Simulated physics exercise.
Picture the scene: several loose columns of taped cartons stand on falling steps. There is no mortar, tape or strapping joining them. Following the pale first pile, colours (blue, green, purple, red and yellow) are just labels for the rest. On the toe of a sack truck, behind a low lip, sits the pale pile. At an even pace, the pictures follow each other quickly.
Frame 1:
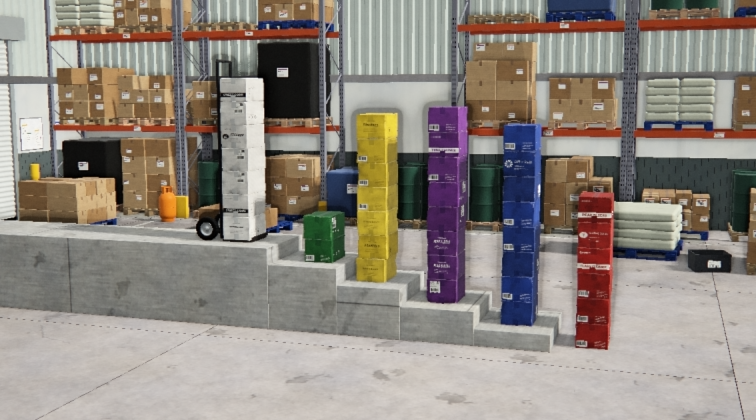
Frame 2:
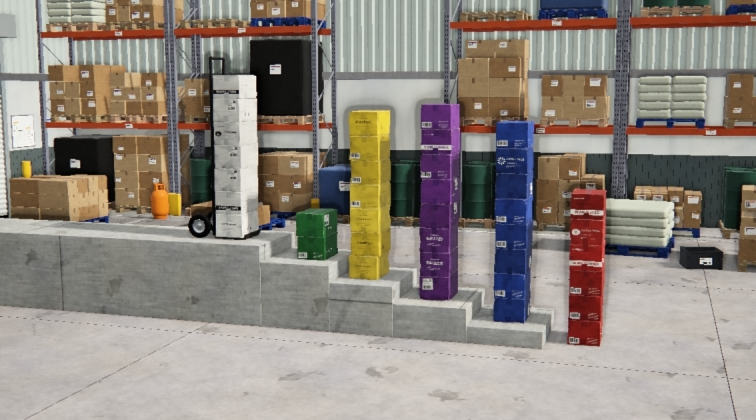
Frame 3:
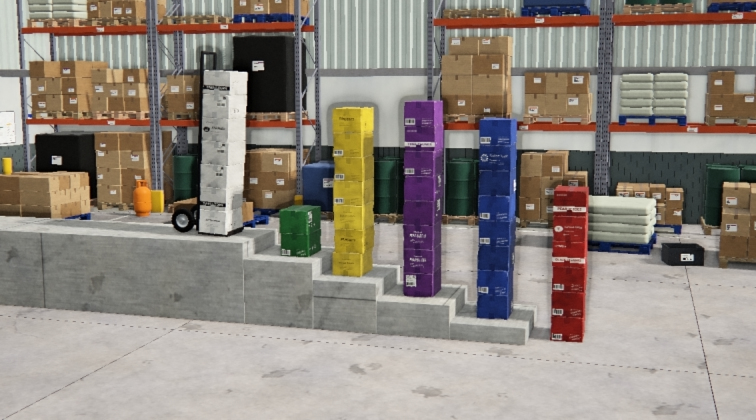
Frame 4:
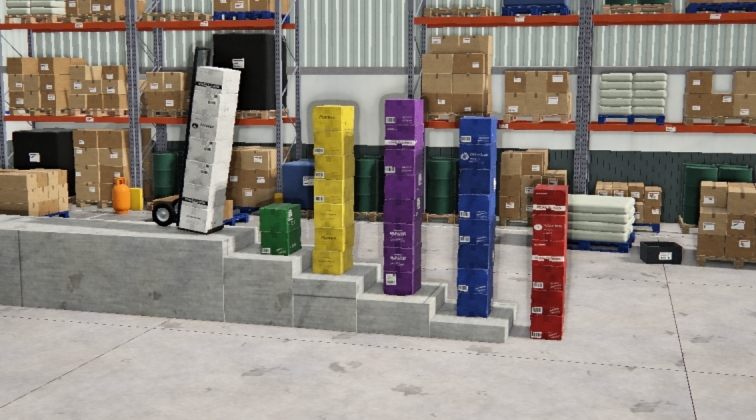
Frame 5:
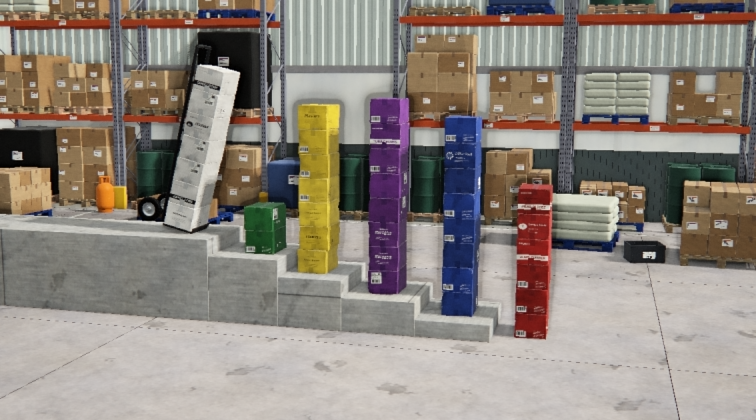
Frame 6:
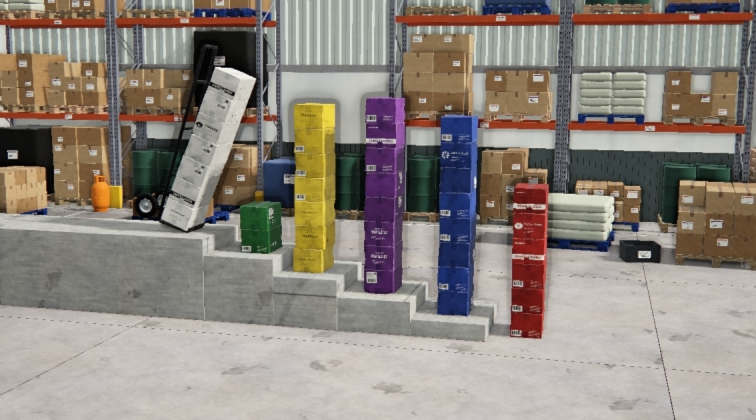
A tall white stack of cartons on a hand truck gradually leans right toward motionless colored stacks.
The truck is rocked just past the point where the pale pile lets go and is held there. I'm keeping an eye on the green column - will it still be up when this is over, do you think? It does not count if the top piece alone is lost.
Yes, it stays up.
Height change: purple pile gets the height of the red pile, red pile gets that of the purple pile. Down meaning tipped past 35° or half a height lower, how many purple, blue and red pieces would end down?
Purple 5, blue 8, red 6.
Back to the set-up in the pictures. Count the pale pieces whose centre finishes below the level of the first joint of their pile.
Count: 4.
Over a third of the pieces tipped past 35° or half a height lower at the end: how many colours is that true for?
4.
Shortly afterwards, 7 of the pale pile down; none of the 2 green cartons down (0 of 31 in all colours); top green carton unmoved; top yellow carton tilted a little.
Next, 7 of the pale pile down; none of the 2 green cartons down (6 of 31 in all colours); top green carton unmoved; top yellow carton tilted clearly, about its own height lower.
Some moments later, 7 of the pale pile down; none of the 2 green cartons down (19 of 31 in all colours); top green carton unmoved; top blue carton on its side.
Afterwards, 7 of the pale pile down; none of the 2 green cartons down (24 of 31 in all colours); top green carton unmoved; top blue carton upside down.
In the end, 7 of the pale pile down; none of the 2 green cartons down (25 of 31 in all colours); top green carton unmoved; top yellow carton on its side. From the last view, middles, top green carton near (260, 215), top yellow carton near (555, 291).
